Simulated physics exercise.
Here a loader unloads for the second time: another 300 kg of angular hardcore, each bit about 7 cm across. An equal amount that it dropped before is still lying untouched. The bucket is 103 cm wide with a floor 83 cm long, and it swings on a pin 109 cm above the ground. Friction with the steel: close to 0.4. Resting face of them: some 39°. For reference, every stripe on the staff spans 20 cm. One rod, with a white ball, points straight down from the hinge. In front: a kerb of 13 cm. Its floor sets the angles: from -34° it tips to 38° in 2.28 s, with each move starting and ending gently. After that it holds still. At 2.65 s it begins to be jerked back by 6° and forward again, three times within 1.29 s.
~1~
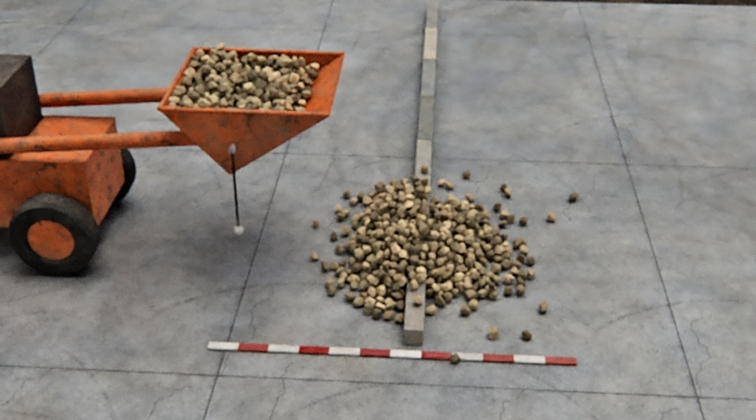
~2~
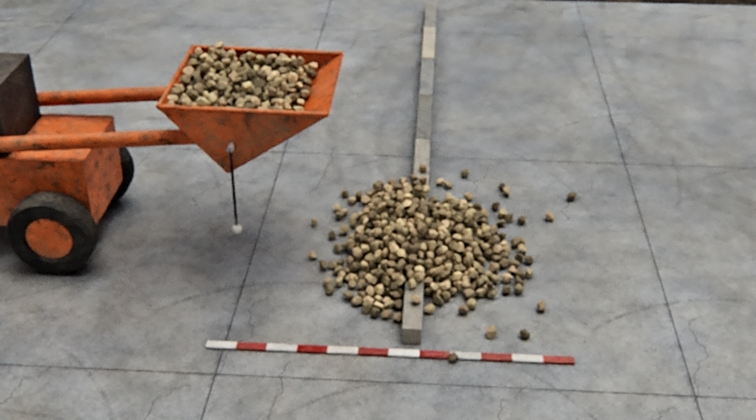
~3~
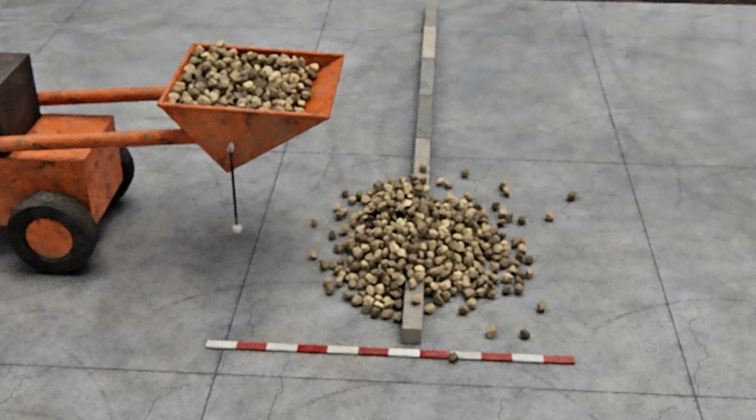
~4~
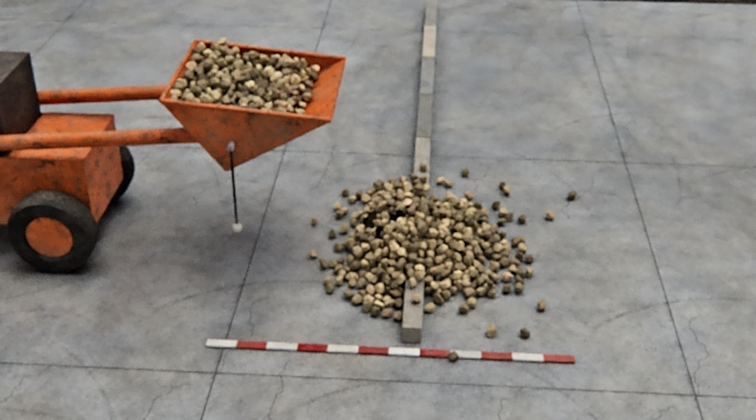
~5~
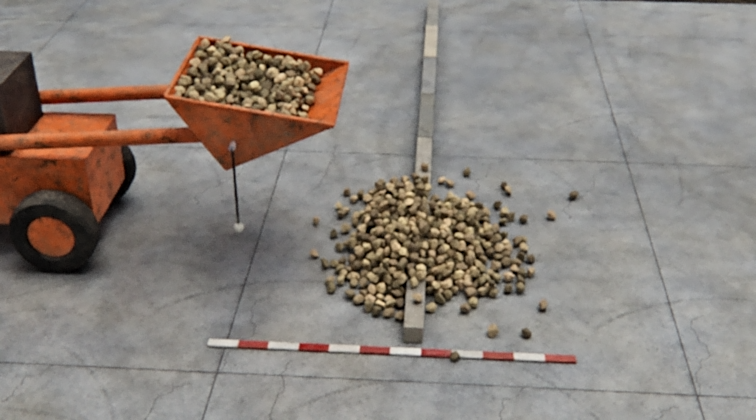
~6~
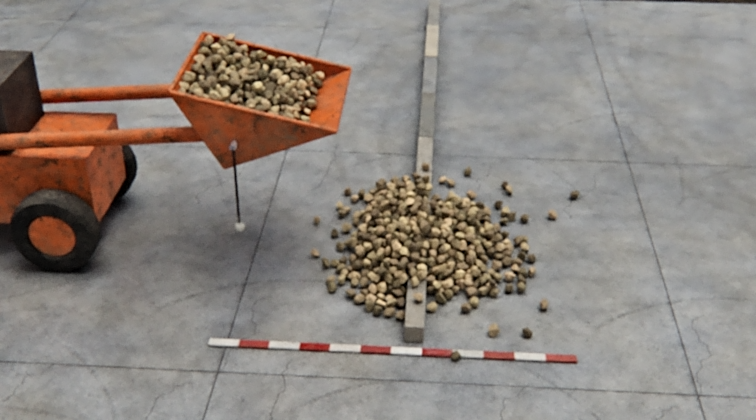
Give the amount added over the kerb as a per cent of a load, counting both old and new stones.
About 0 per cent of a load.
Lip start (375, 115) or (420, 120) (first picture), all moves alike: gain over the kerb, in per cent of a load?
I'd say close to 20 per cent for one and close to 75 per cent for the other, in that order.
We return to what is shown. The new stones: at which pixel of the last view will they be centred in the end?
(352, 225).
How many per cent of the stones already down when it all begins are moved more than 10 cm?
Some 0 percent, give or take.
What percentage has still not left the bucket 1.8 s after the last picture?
Some 25 %, roughly, is held.
Then, 1.1 s after the last picture the floor is at 27°; in per cent of one load, 97 in the bucket, 63 on this side of the kerb, 40 over the kerb; the foremost stones are at (539, 242).
Then, 1.8 s after the last picture the floor is at 38°; in per cent of one load, 26 in the bucket, 134 on this side of the kerb, 40 over the kerb; the foremost stones are at (539, 242).
Then, 3.8 s after the last picture the floor is at 38°; in per cent of one load, 0 in the bucket, 160 on this side of the kerb, 40 over the kerb; the foremost stones are at (539, 242).
Then, 6.3 s after the last picture the floor is at 38°; in per cent of one load, 0 in the bucket, 160 on this side of the kerb, 40 over the kerb; the foremost stones are at (539, 242). Net gain over the kerb, 0.
